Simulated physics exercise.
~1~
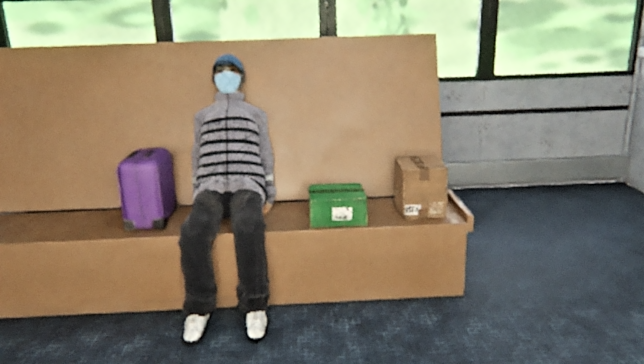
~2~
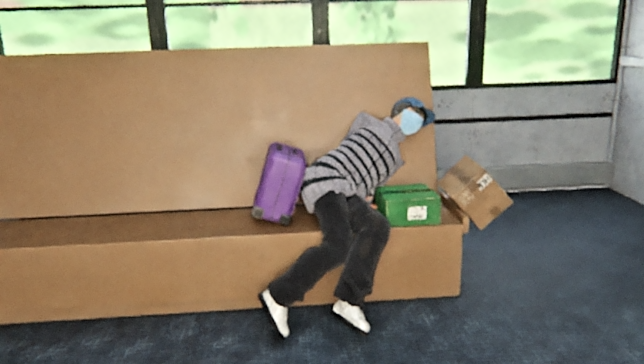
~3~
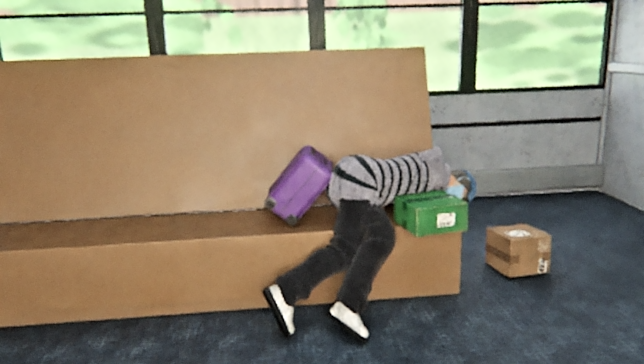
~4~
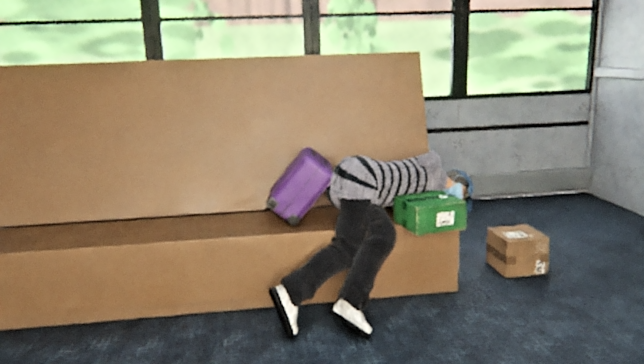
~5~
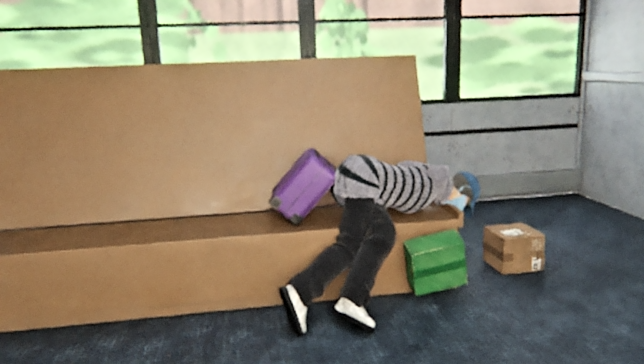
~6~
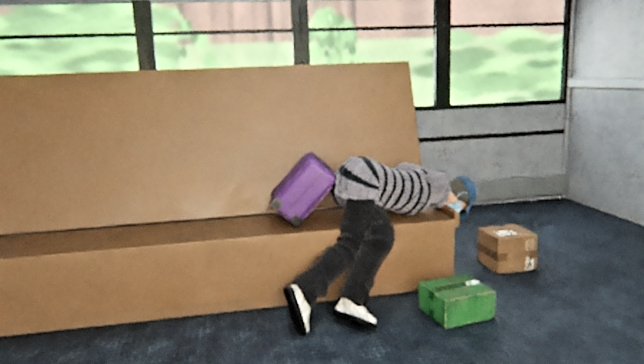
We see a masked figure in a striped sweater slump right along a bench, the purple suitcase sliding and leaning behind; a brown box falls off the end, then a green box drops to the floor, while figure and suitcase stay on the bench.
